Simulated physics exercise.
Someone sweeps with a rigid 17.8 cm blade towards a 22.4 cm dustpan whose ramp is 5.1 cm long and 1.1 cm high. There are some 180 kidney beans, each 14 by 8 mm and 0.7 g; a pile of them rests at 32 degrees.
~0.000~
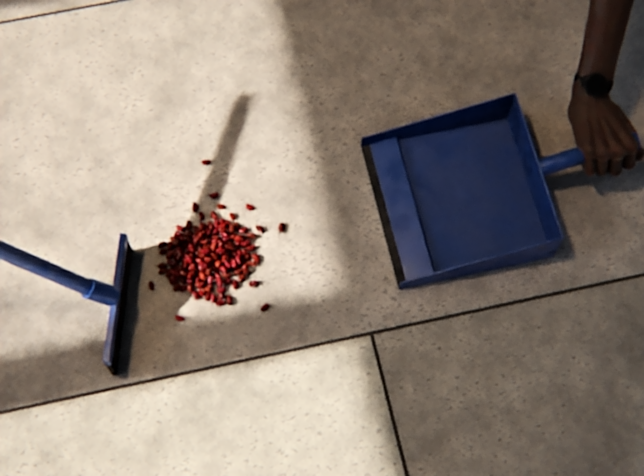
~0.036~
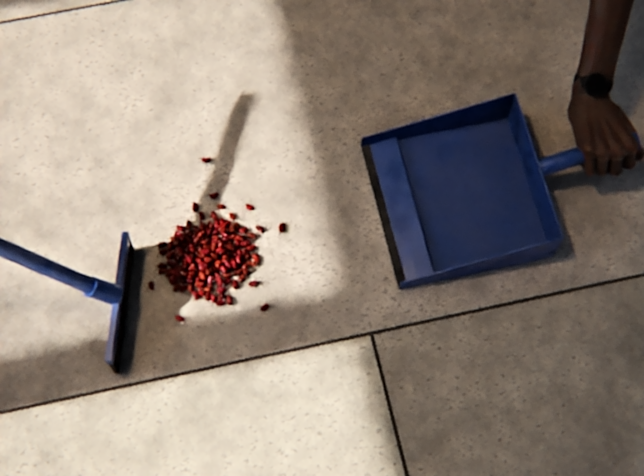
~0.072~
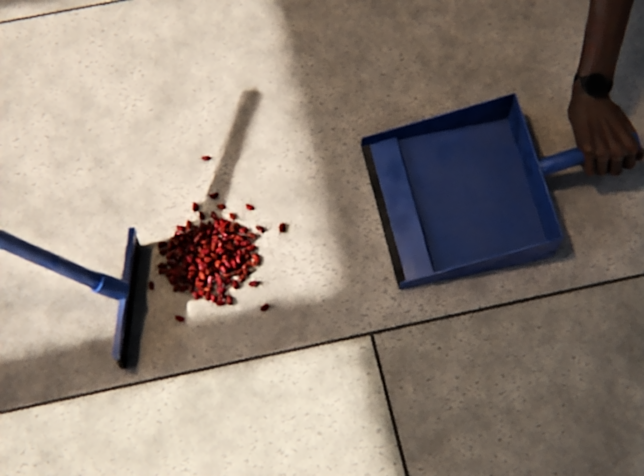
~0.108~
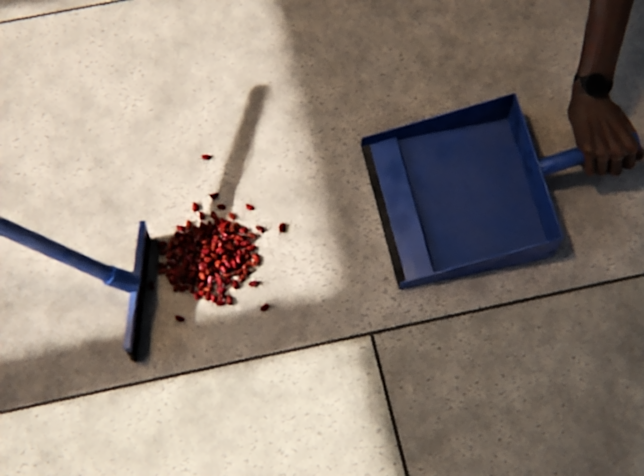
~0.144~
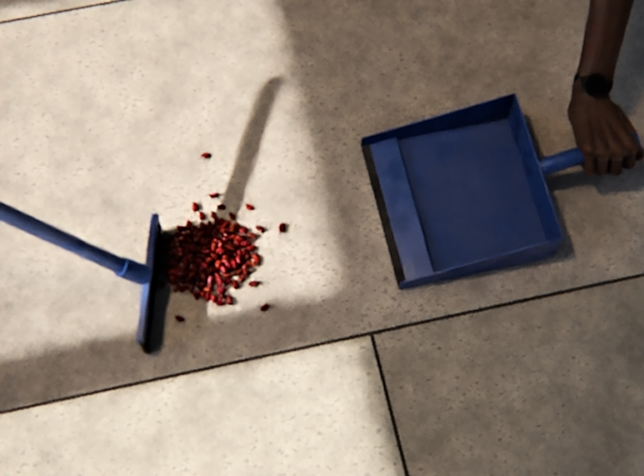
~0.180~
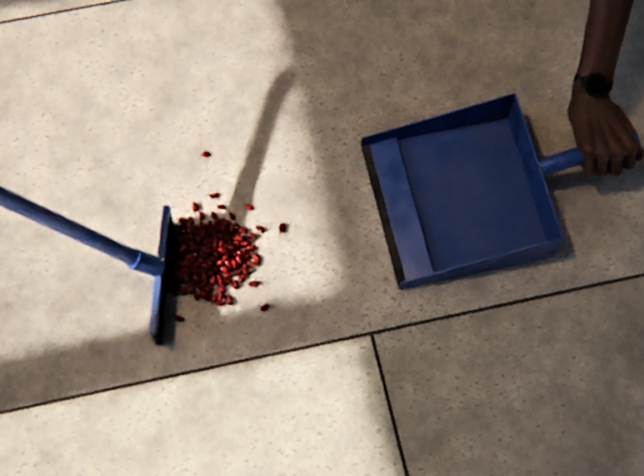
On a pale tiled floor crossed by shadow, a small heap of dark red beans lies between a blue sweeping blade on the left and a blue dustpan held still by a hand at right. The blade slides slowly rightward, reaches the heap and nudges its near edge.
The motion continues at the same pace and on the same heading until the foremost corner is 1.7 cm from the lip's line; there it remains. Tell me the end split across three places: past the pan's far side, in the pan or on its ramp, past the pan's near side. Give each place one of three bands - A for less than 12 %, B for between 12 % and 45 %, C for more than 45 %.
Past the pan's far side, band A; in the pan or on its ramp, band A; past the pan's near side, band A.
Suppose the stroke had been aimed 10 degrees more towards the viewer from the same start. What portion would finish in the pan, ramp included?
15 per cent.
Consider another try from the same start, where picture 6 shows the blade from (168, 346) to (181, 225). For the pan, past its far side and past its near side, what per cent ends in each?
Pan 25; far 5; near 15.
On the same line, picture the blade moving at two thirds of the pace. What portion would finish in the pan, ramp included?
In that case roughly 0 percent.
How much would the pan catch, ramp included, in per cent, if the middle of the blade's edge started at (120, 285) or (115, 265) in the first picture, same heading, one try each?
Estimates: 0 percent and 0 percent.
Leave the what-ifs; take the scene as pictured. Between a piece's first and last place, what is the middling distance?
20 cm or thereabouts.
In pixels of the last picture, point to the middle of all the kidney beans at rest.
Approximately (353, 228) in the last picture.
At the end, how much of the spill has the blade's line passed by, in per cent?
Around 35 per cent.
After 0.45 s, middle of the blade 18 cm from the lip; 0 % over the lip, far side 0 %, near side 0 %.
After 0.63 s, middle of the blade 9 cm from the lip; 0 % over the lip, far side 5 %, near side 5 %.
Then, at 0.93 s, middle of the blade 4 cm from the lip; 5 % over the lip, far side 10 %, near side 5 %.
By 2.6 s all is still; far side 10 %, pan 5 %, near side 5 %, in front of the lip or behind the blade 85 %.
